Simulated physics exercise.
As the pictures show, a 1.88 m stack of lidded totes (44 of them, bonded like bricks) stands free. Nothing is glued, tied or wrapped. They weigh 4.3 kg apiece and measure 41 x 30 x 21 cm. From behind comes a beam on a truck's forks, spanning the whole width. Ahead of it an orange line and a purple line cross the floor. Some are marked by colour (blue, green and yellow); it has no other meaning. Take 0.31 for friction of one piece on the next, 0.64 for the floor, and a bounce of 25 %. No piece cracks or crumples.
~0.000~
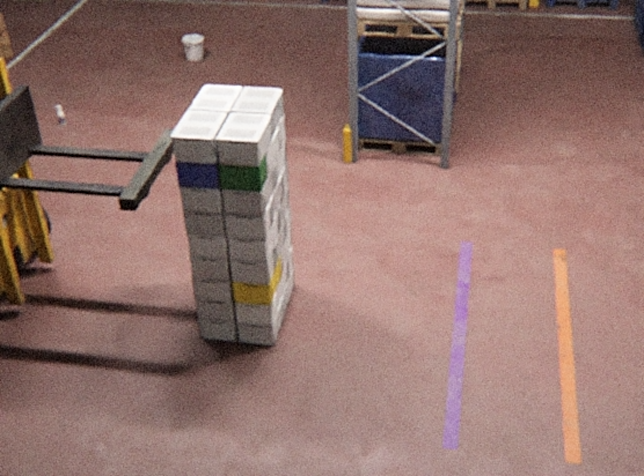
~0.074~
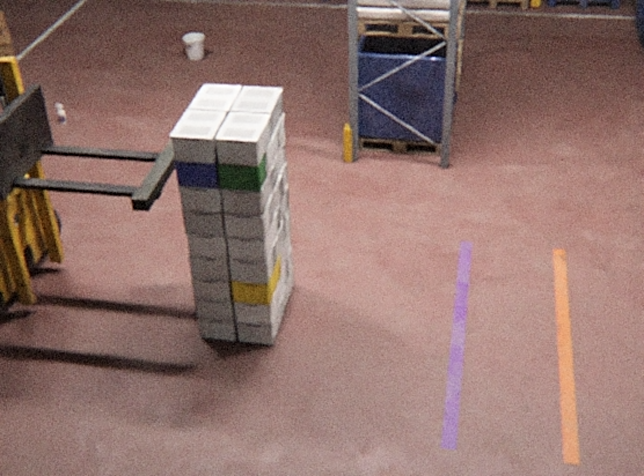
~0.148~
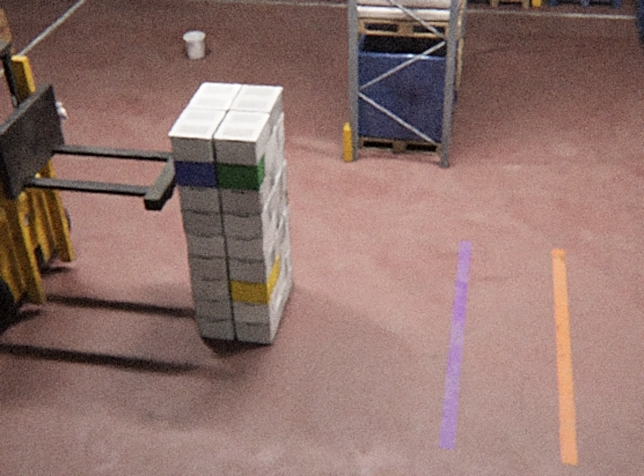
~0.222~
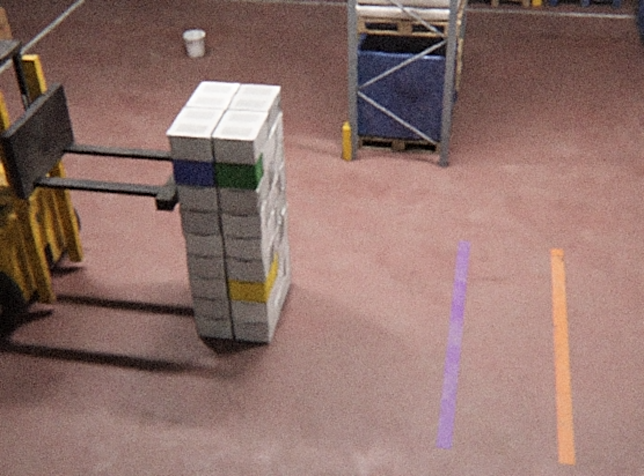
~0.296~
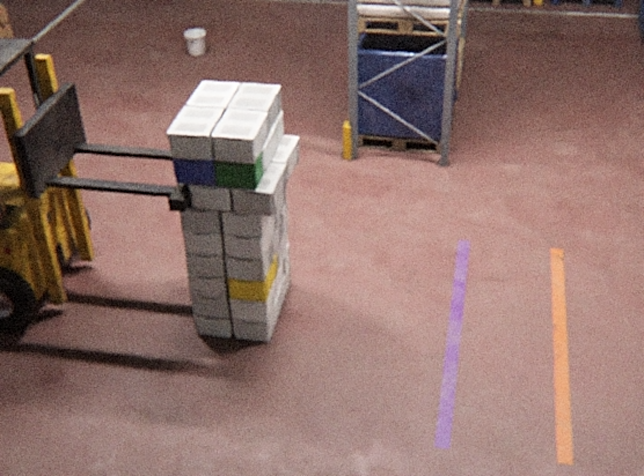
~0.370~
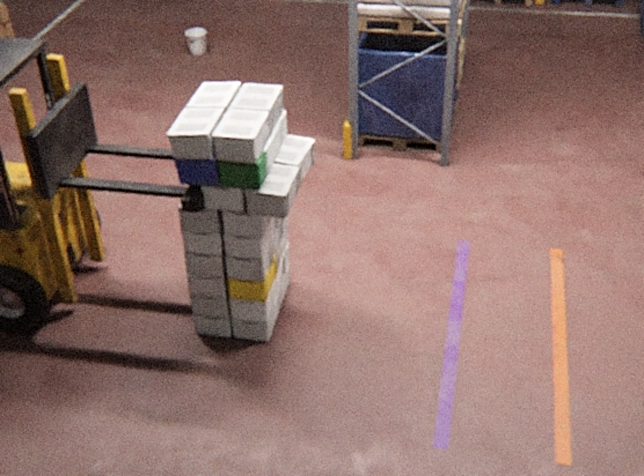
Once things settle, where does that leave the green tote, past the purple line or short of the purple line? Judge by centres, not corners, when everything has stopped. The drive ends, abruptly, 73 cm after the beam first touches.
In the end the green tote crosses the purple line.
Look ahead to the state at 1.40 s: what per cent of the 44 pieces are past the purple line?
At that moment 5 per cent.
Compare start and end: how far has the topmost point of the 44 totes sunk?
Some 25 cm lower.
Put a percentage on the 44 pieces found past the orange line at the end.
Near 5 per cent.
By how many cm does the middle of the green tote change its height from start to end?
It ends some 145 cm lower.
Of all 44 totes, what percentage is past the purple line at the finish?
Near 10 per cent.
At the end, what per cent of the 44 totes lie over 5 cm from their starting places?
It is 35 per cent.
By 0.72 s, none of the 44 totes past the purple line, 28 disturbed; green tote tilted 8°; blue tote tilted 57°, 8 cm lower.
By 1.40 s, 2 of the 44 totes past the purple line; green tote on its side; blue tote on its side.
When it is over (3.3 s), 4 of the 44 totes past the purple line; green tote on its side; blue tote on its side; yellow tote moved 27 mm. In pixels of the last frame, middles, green tote near (565, 414), blue tote near (205, 363).
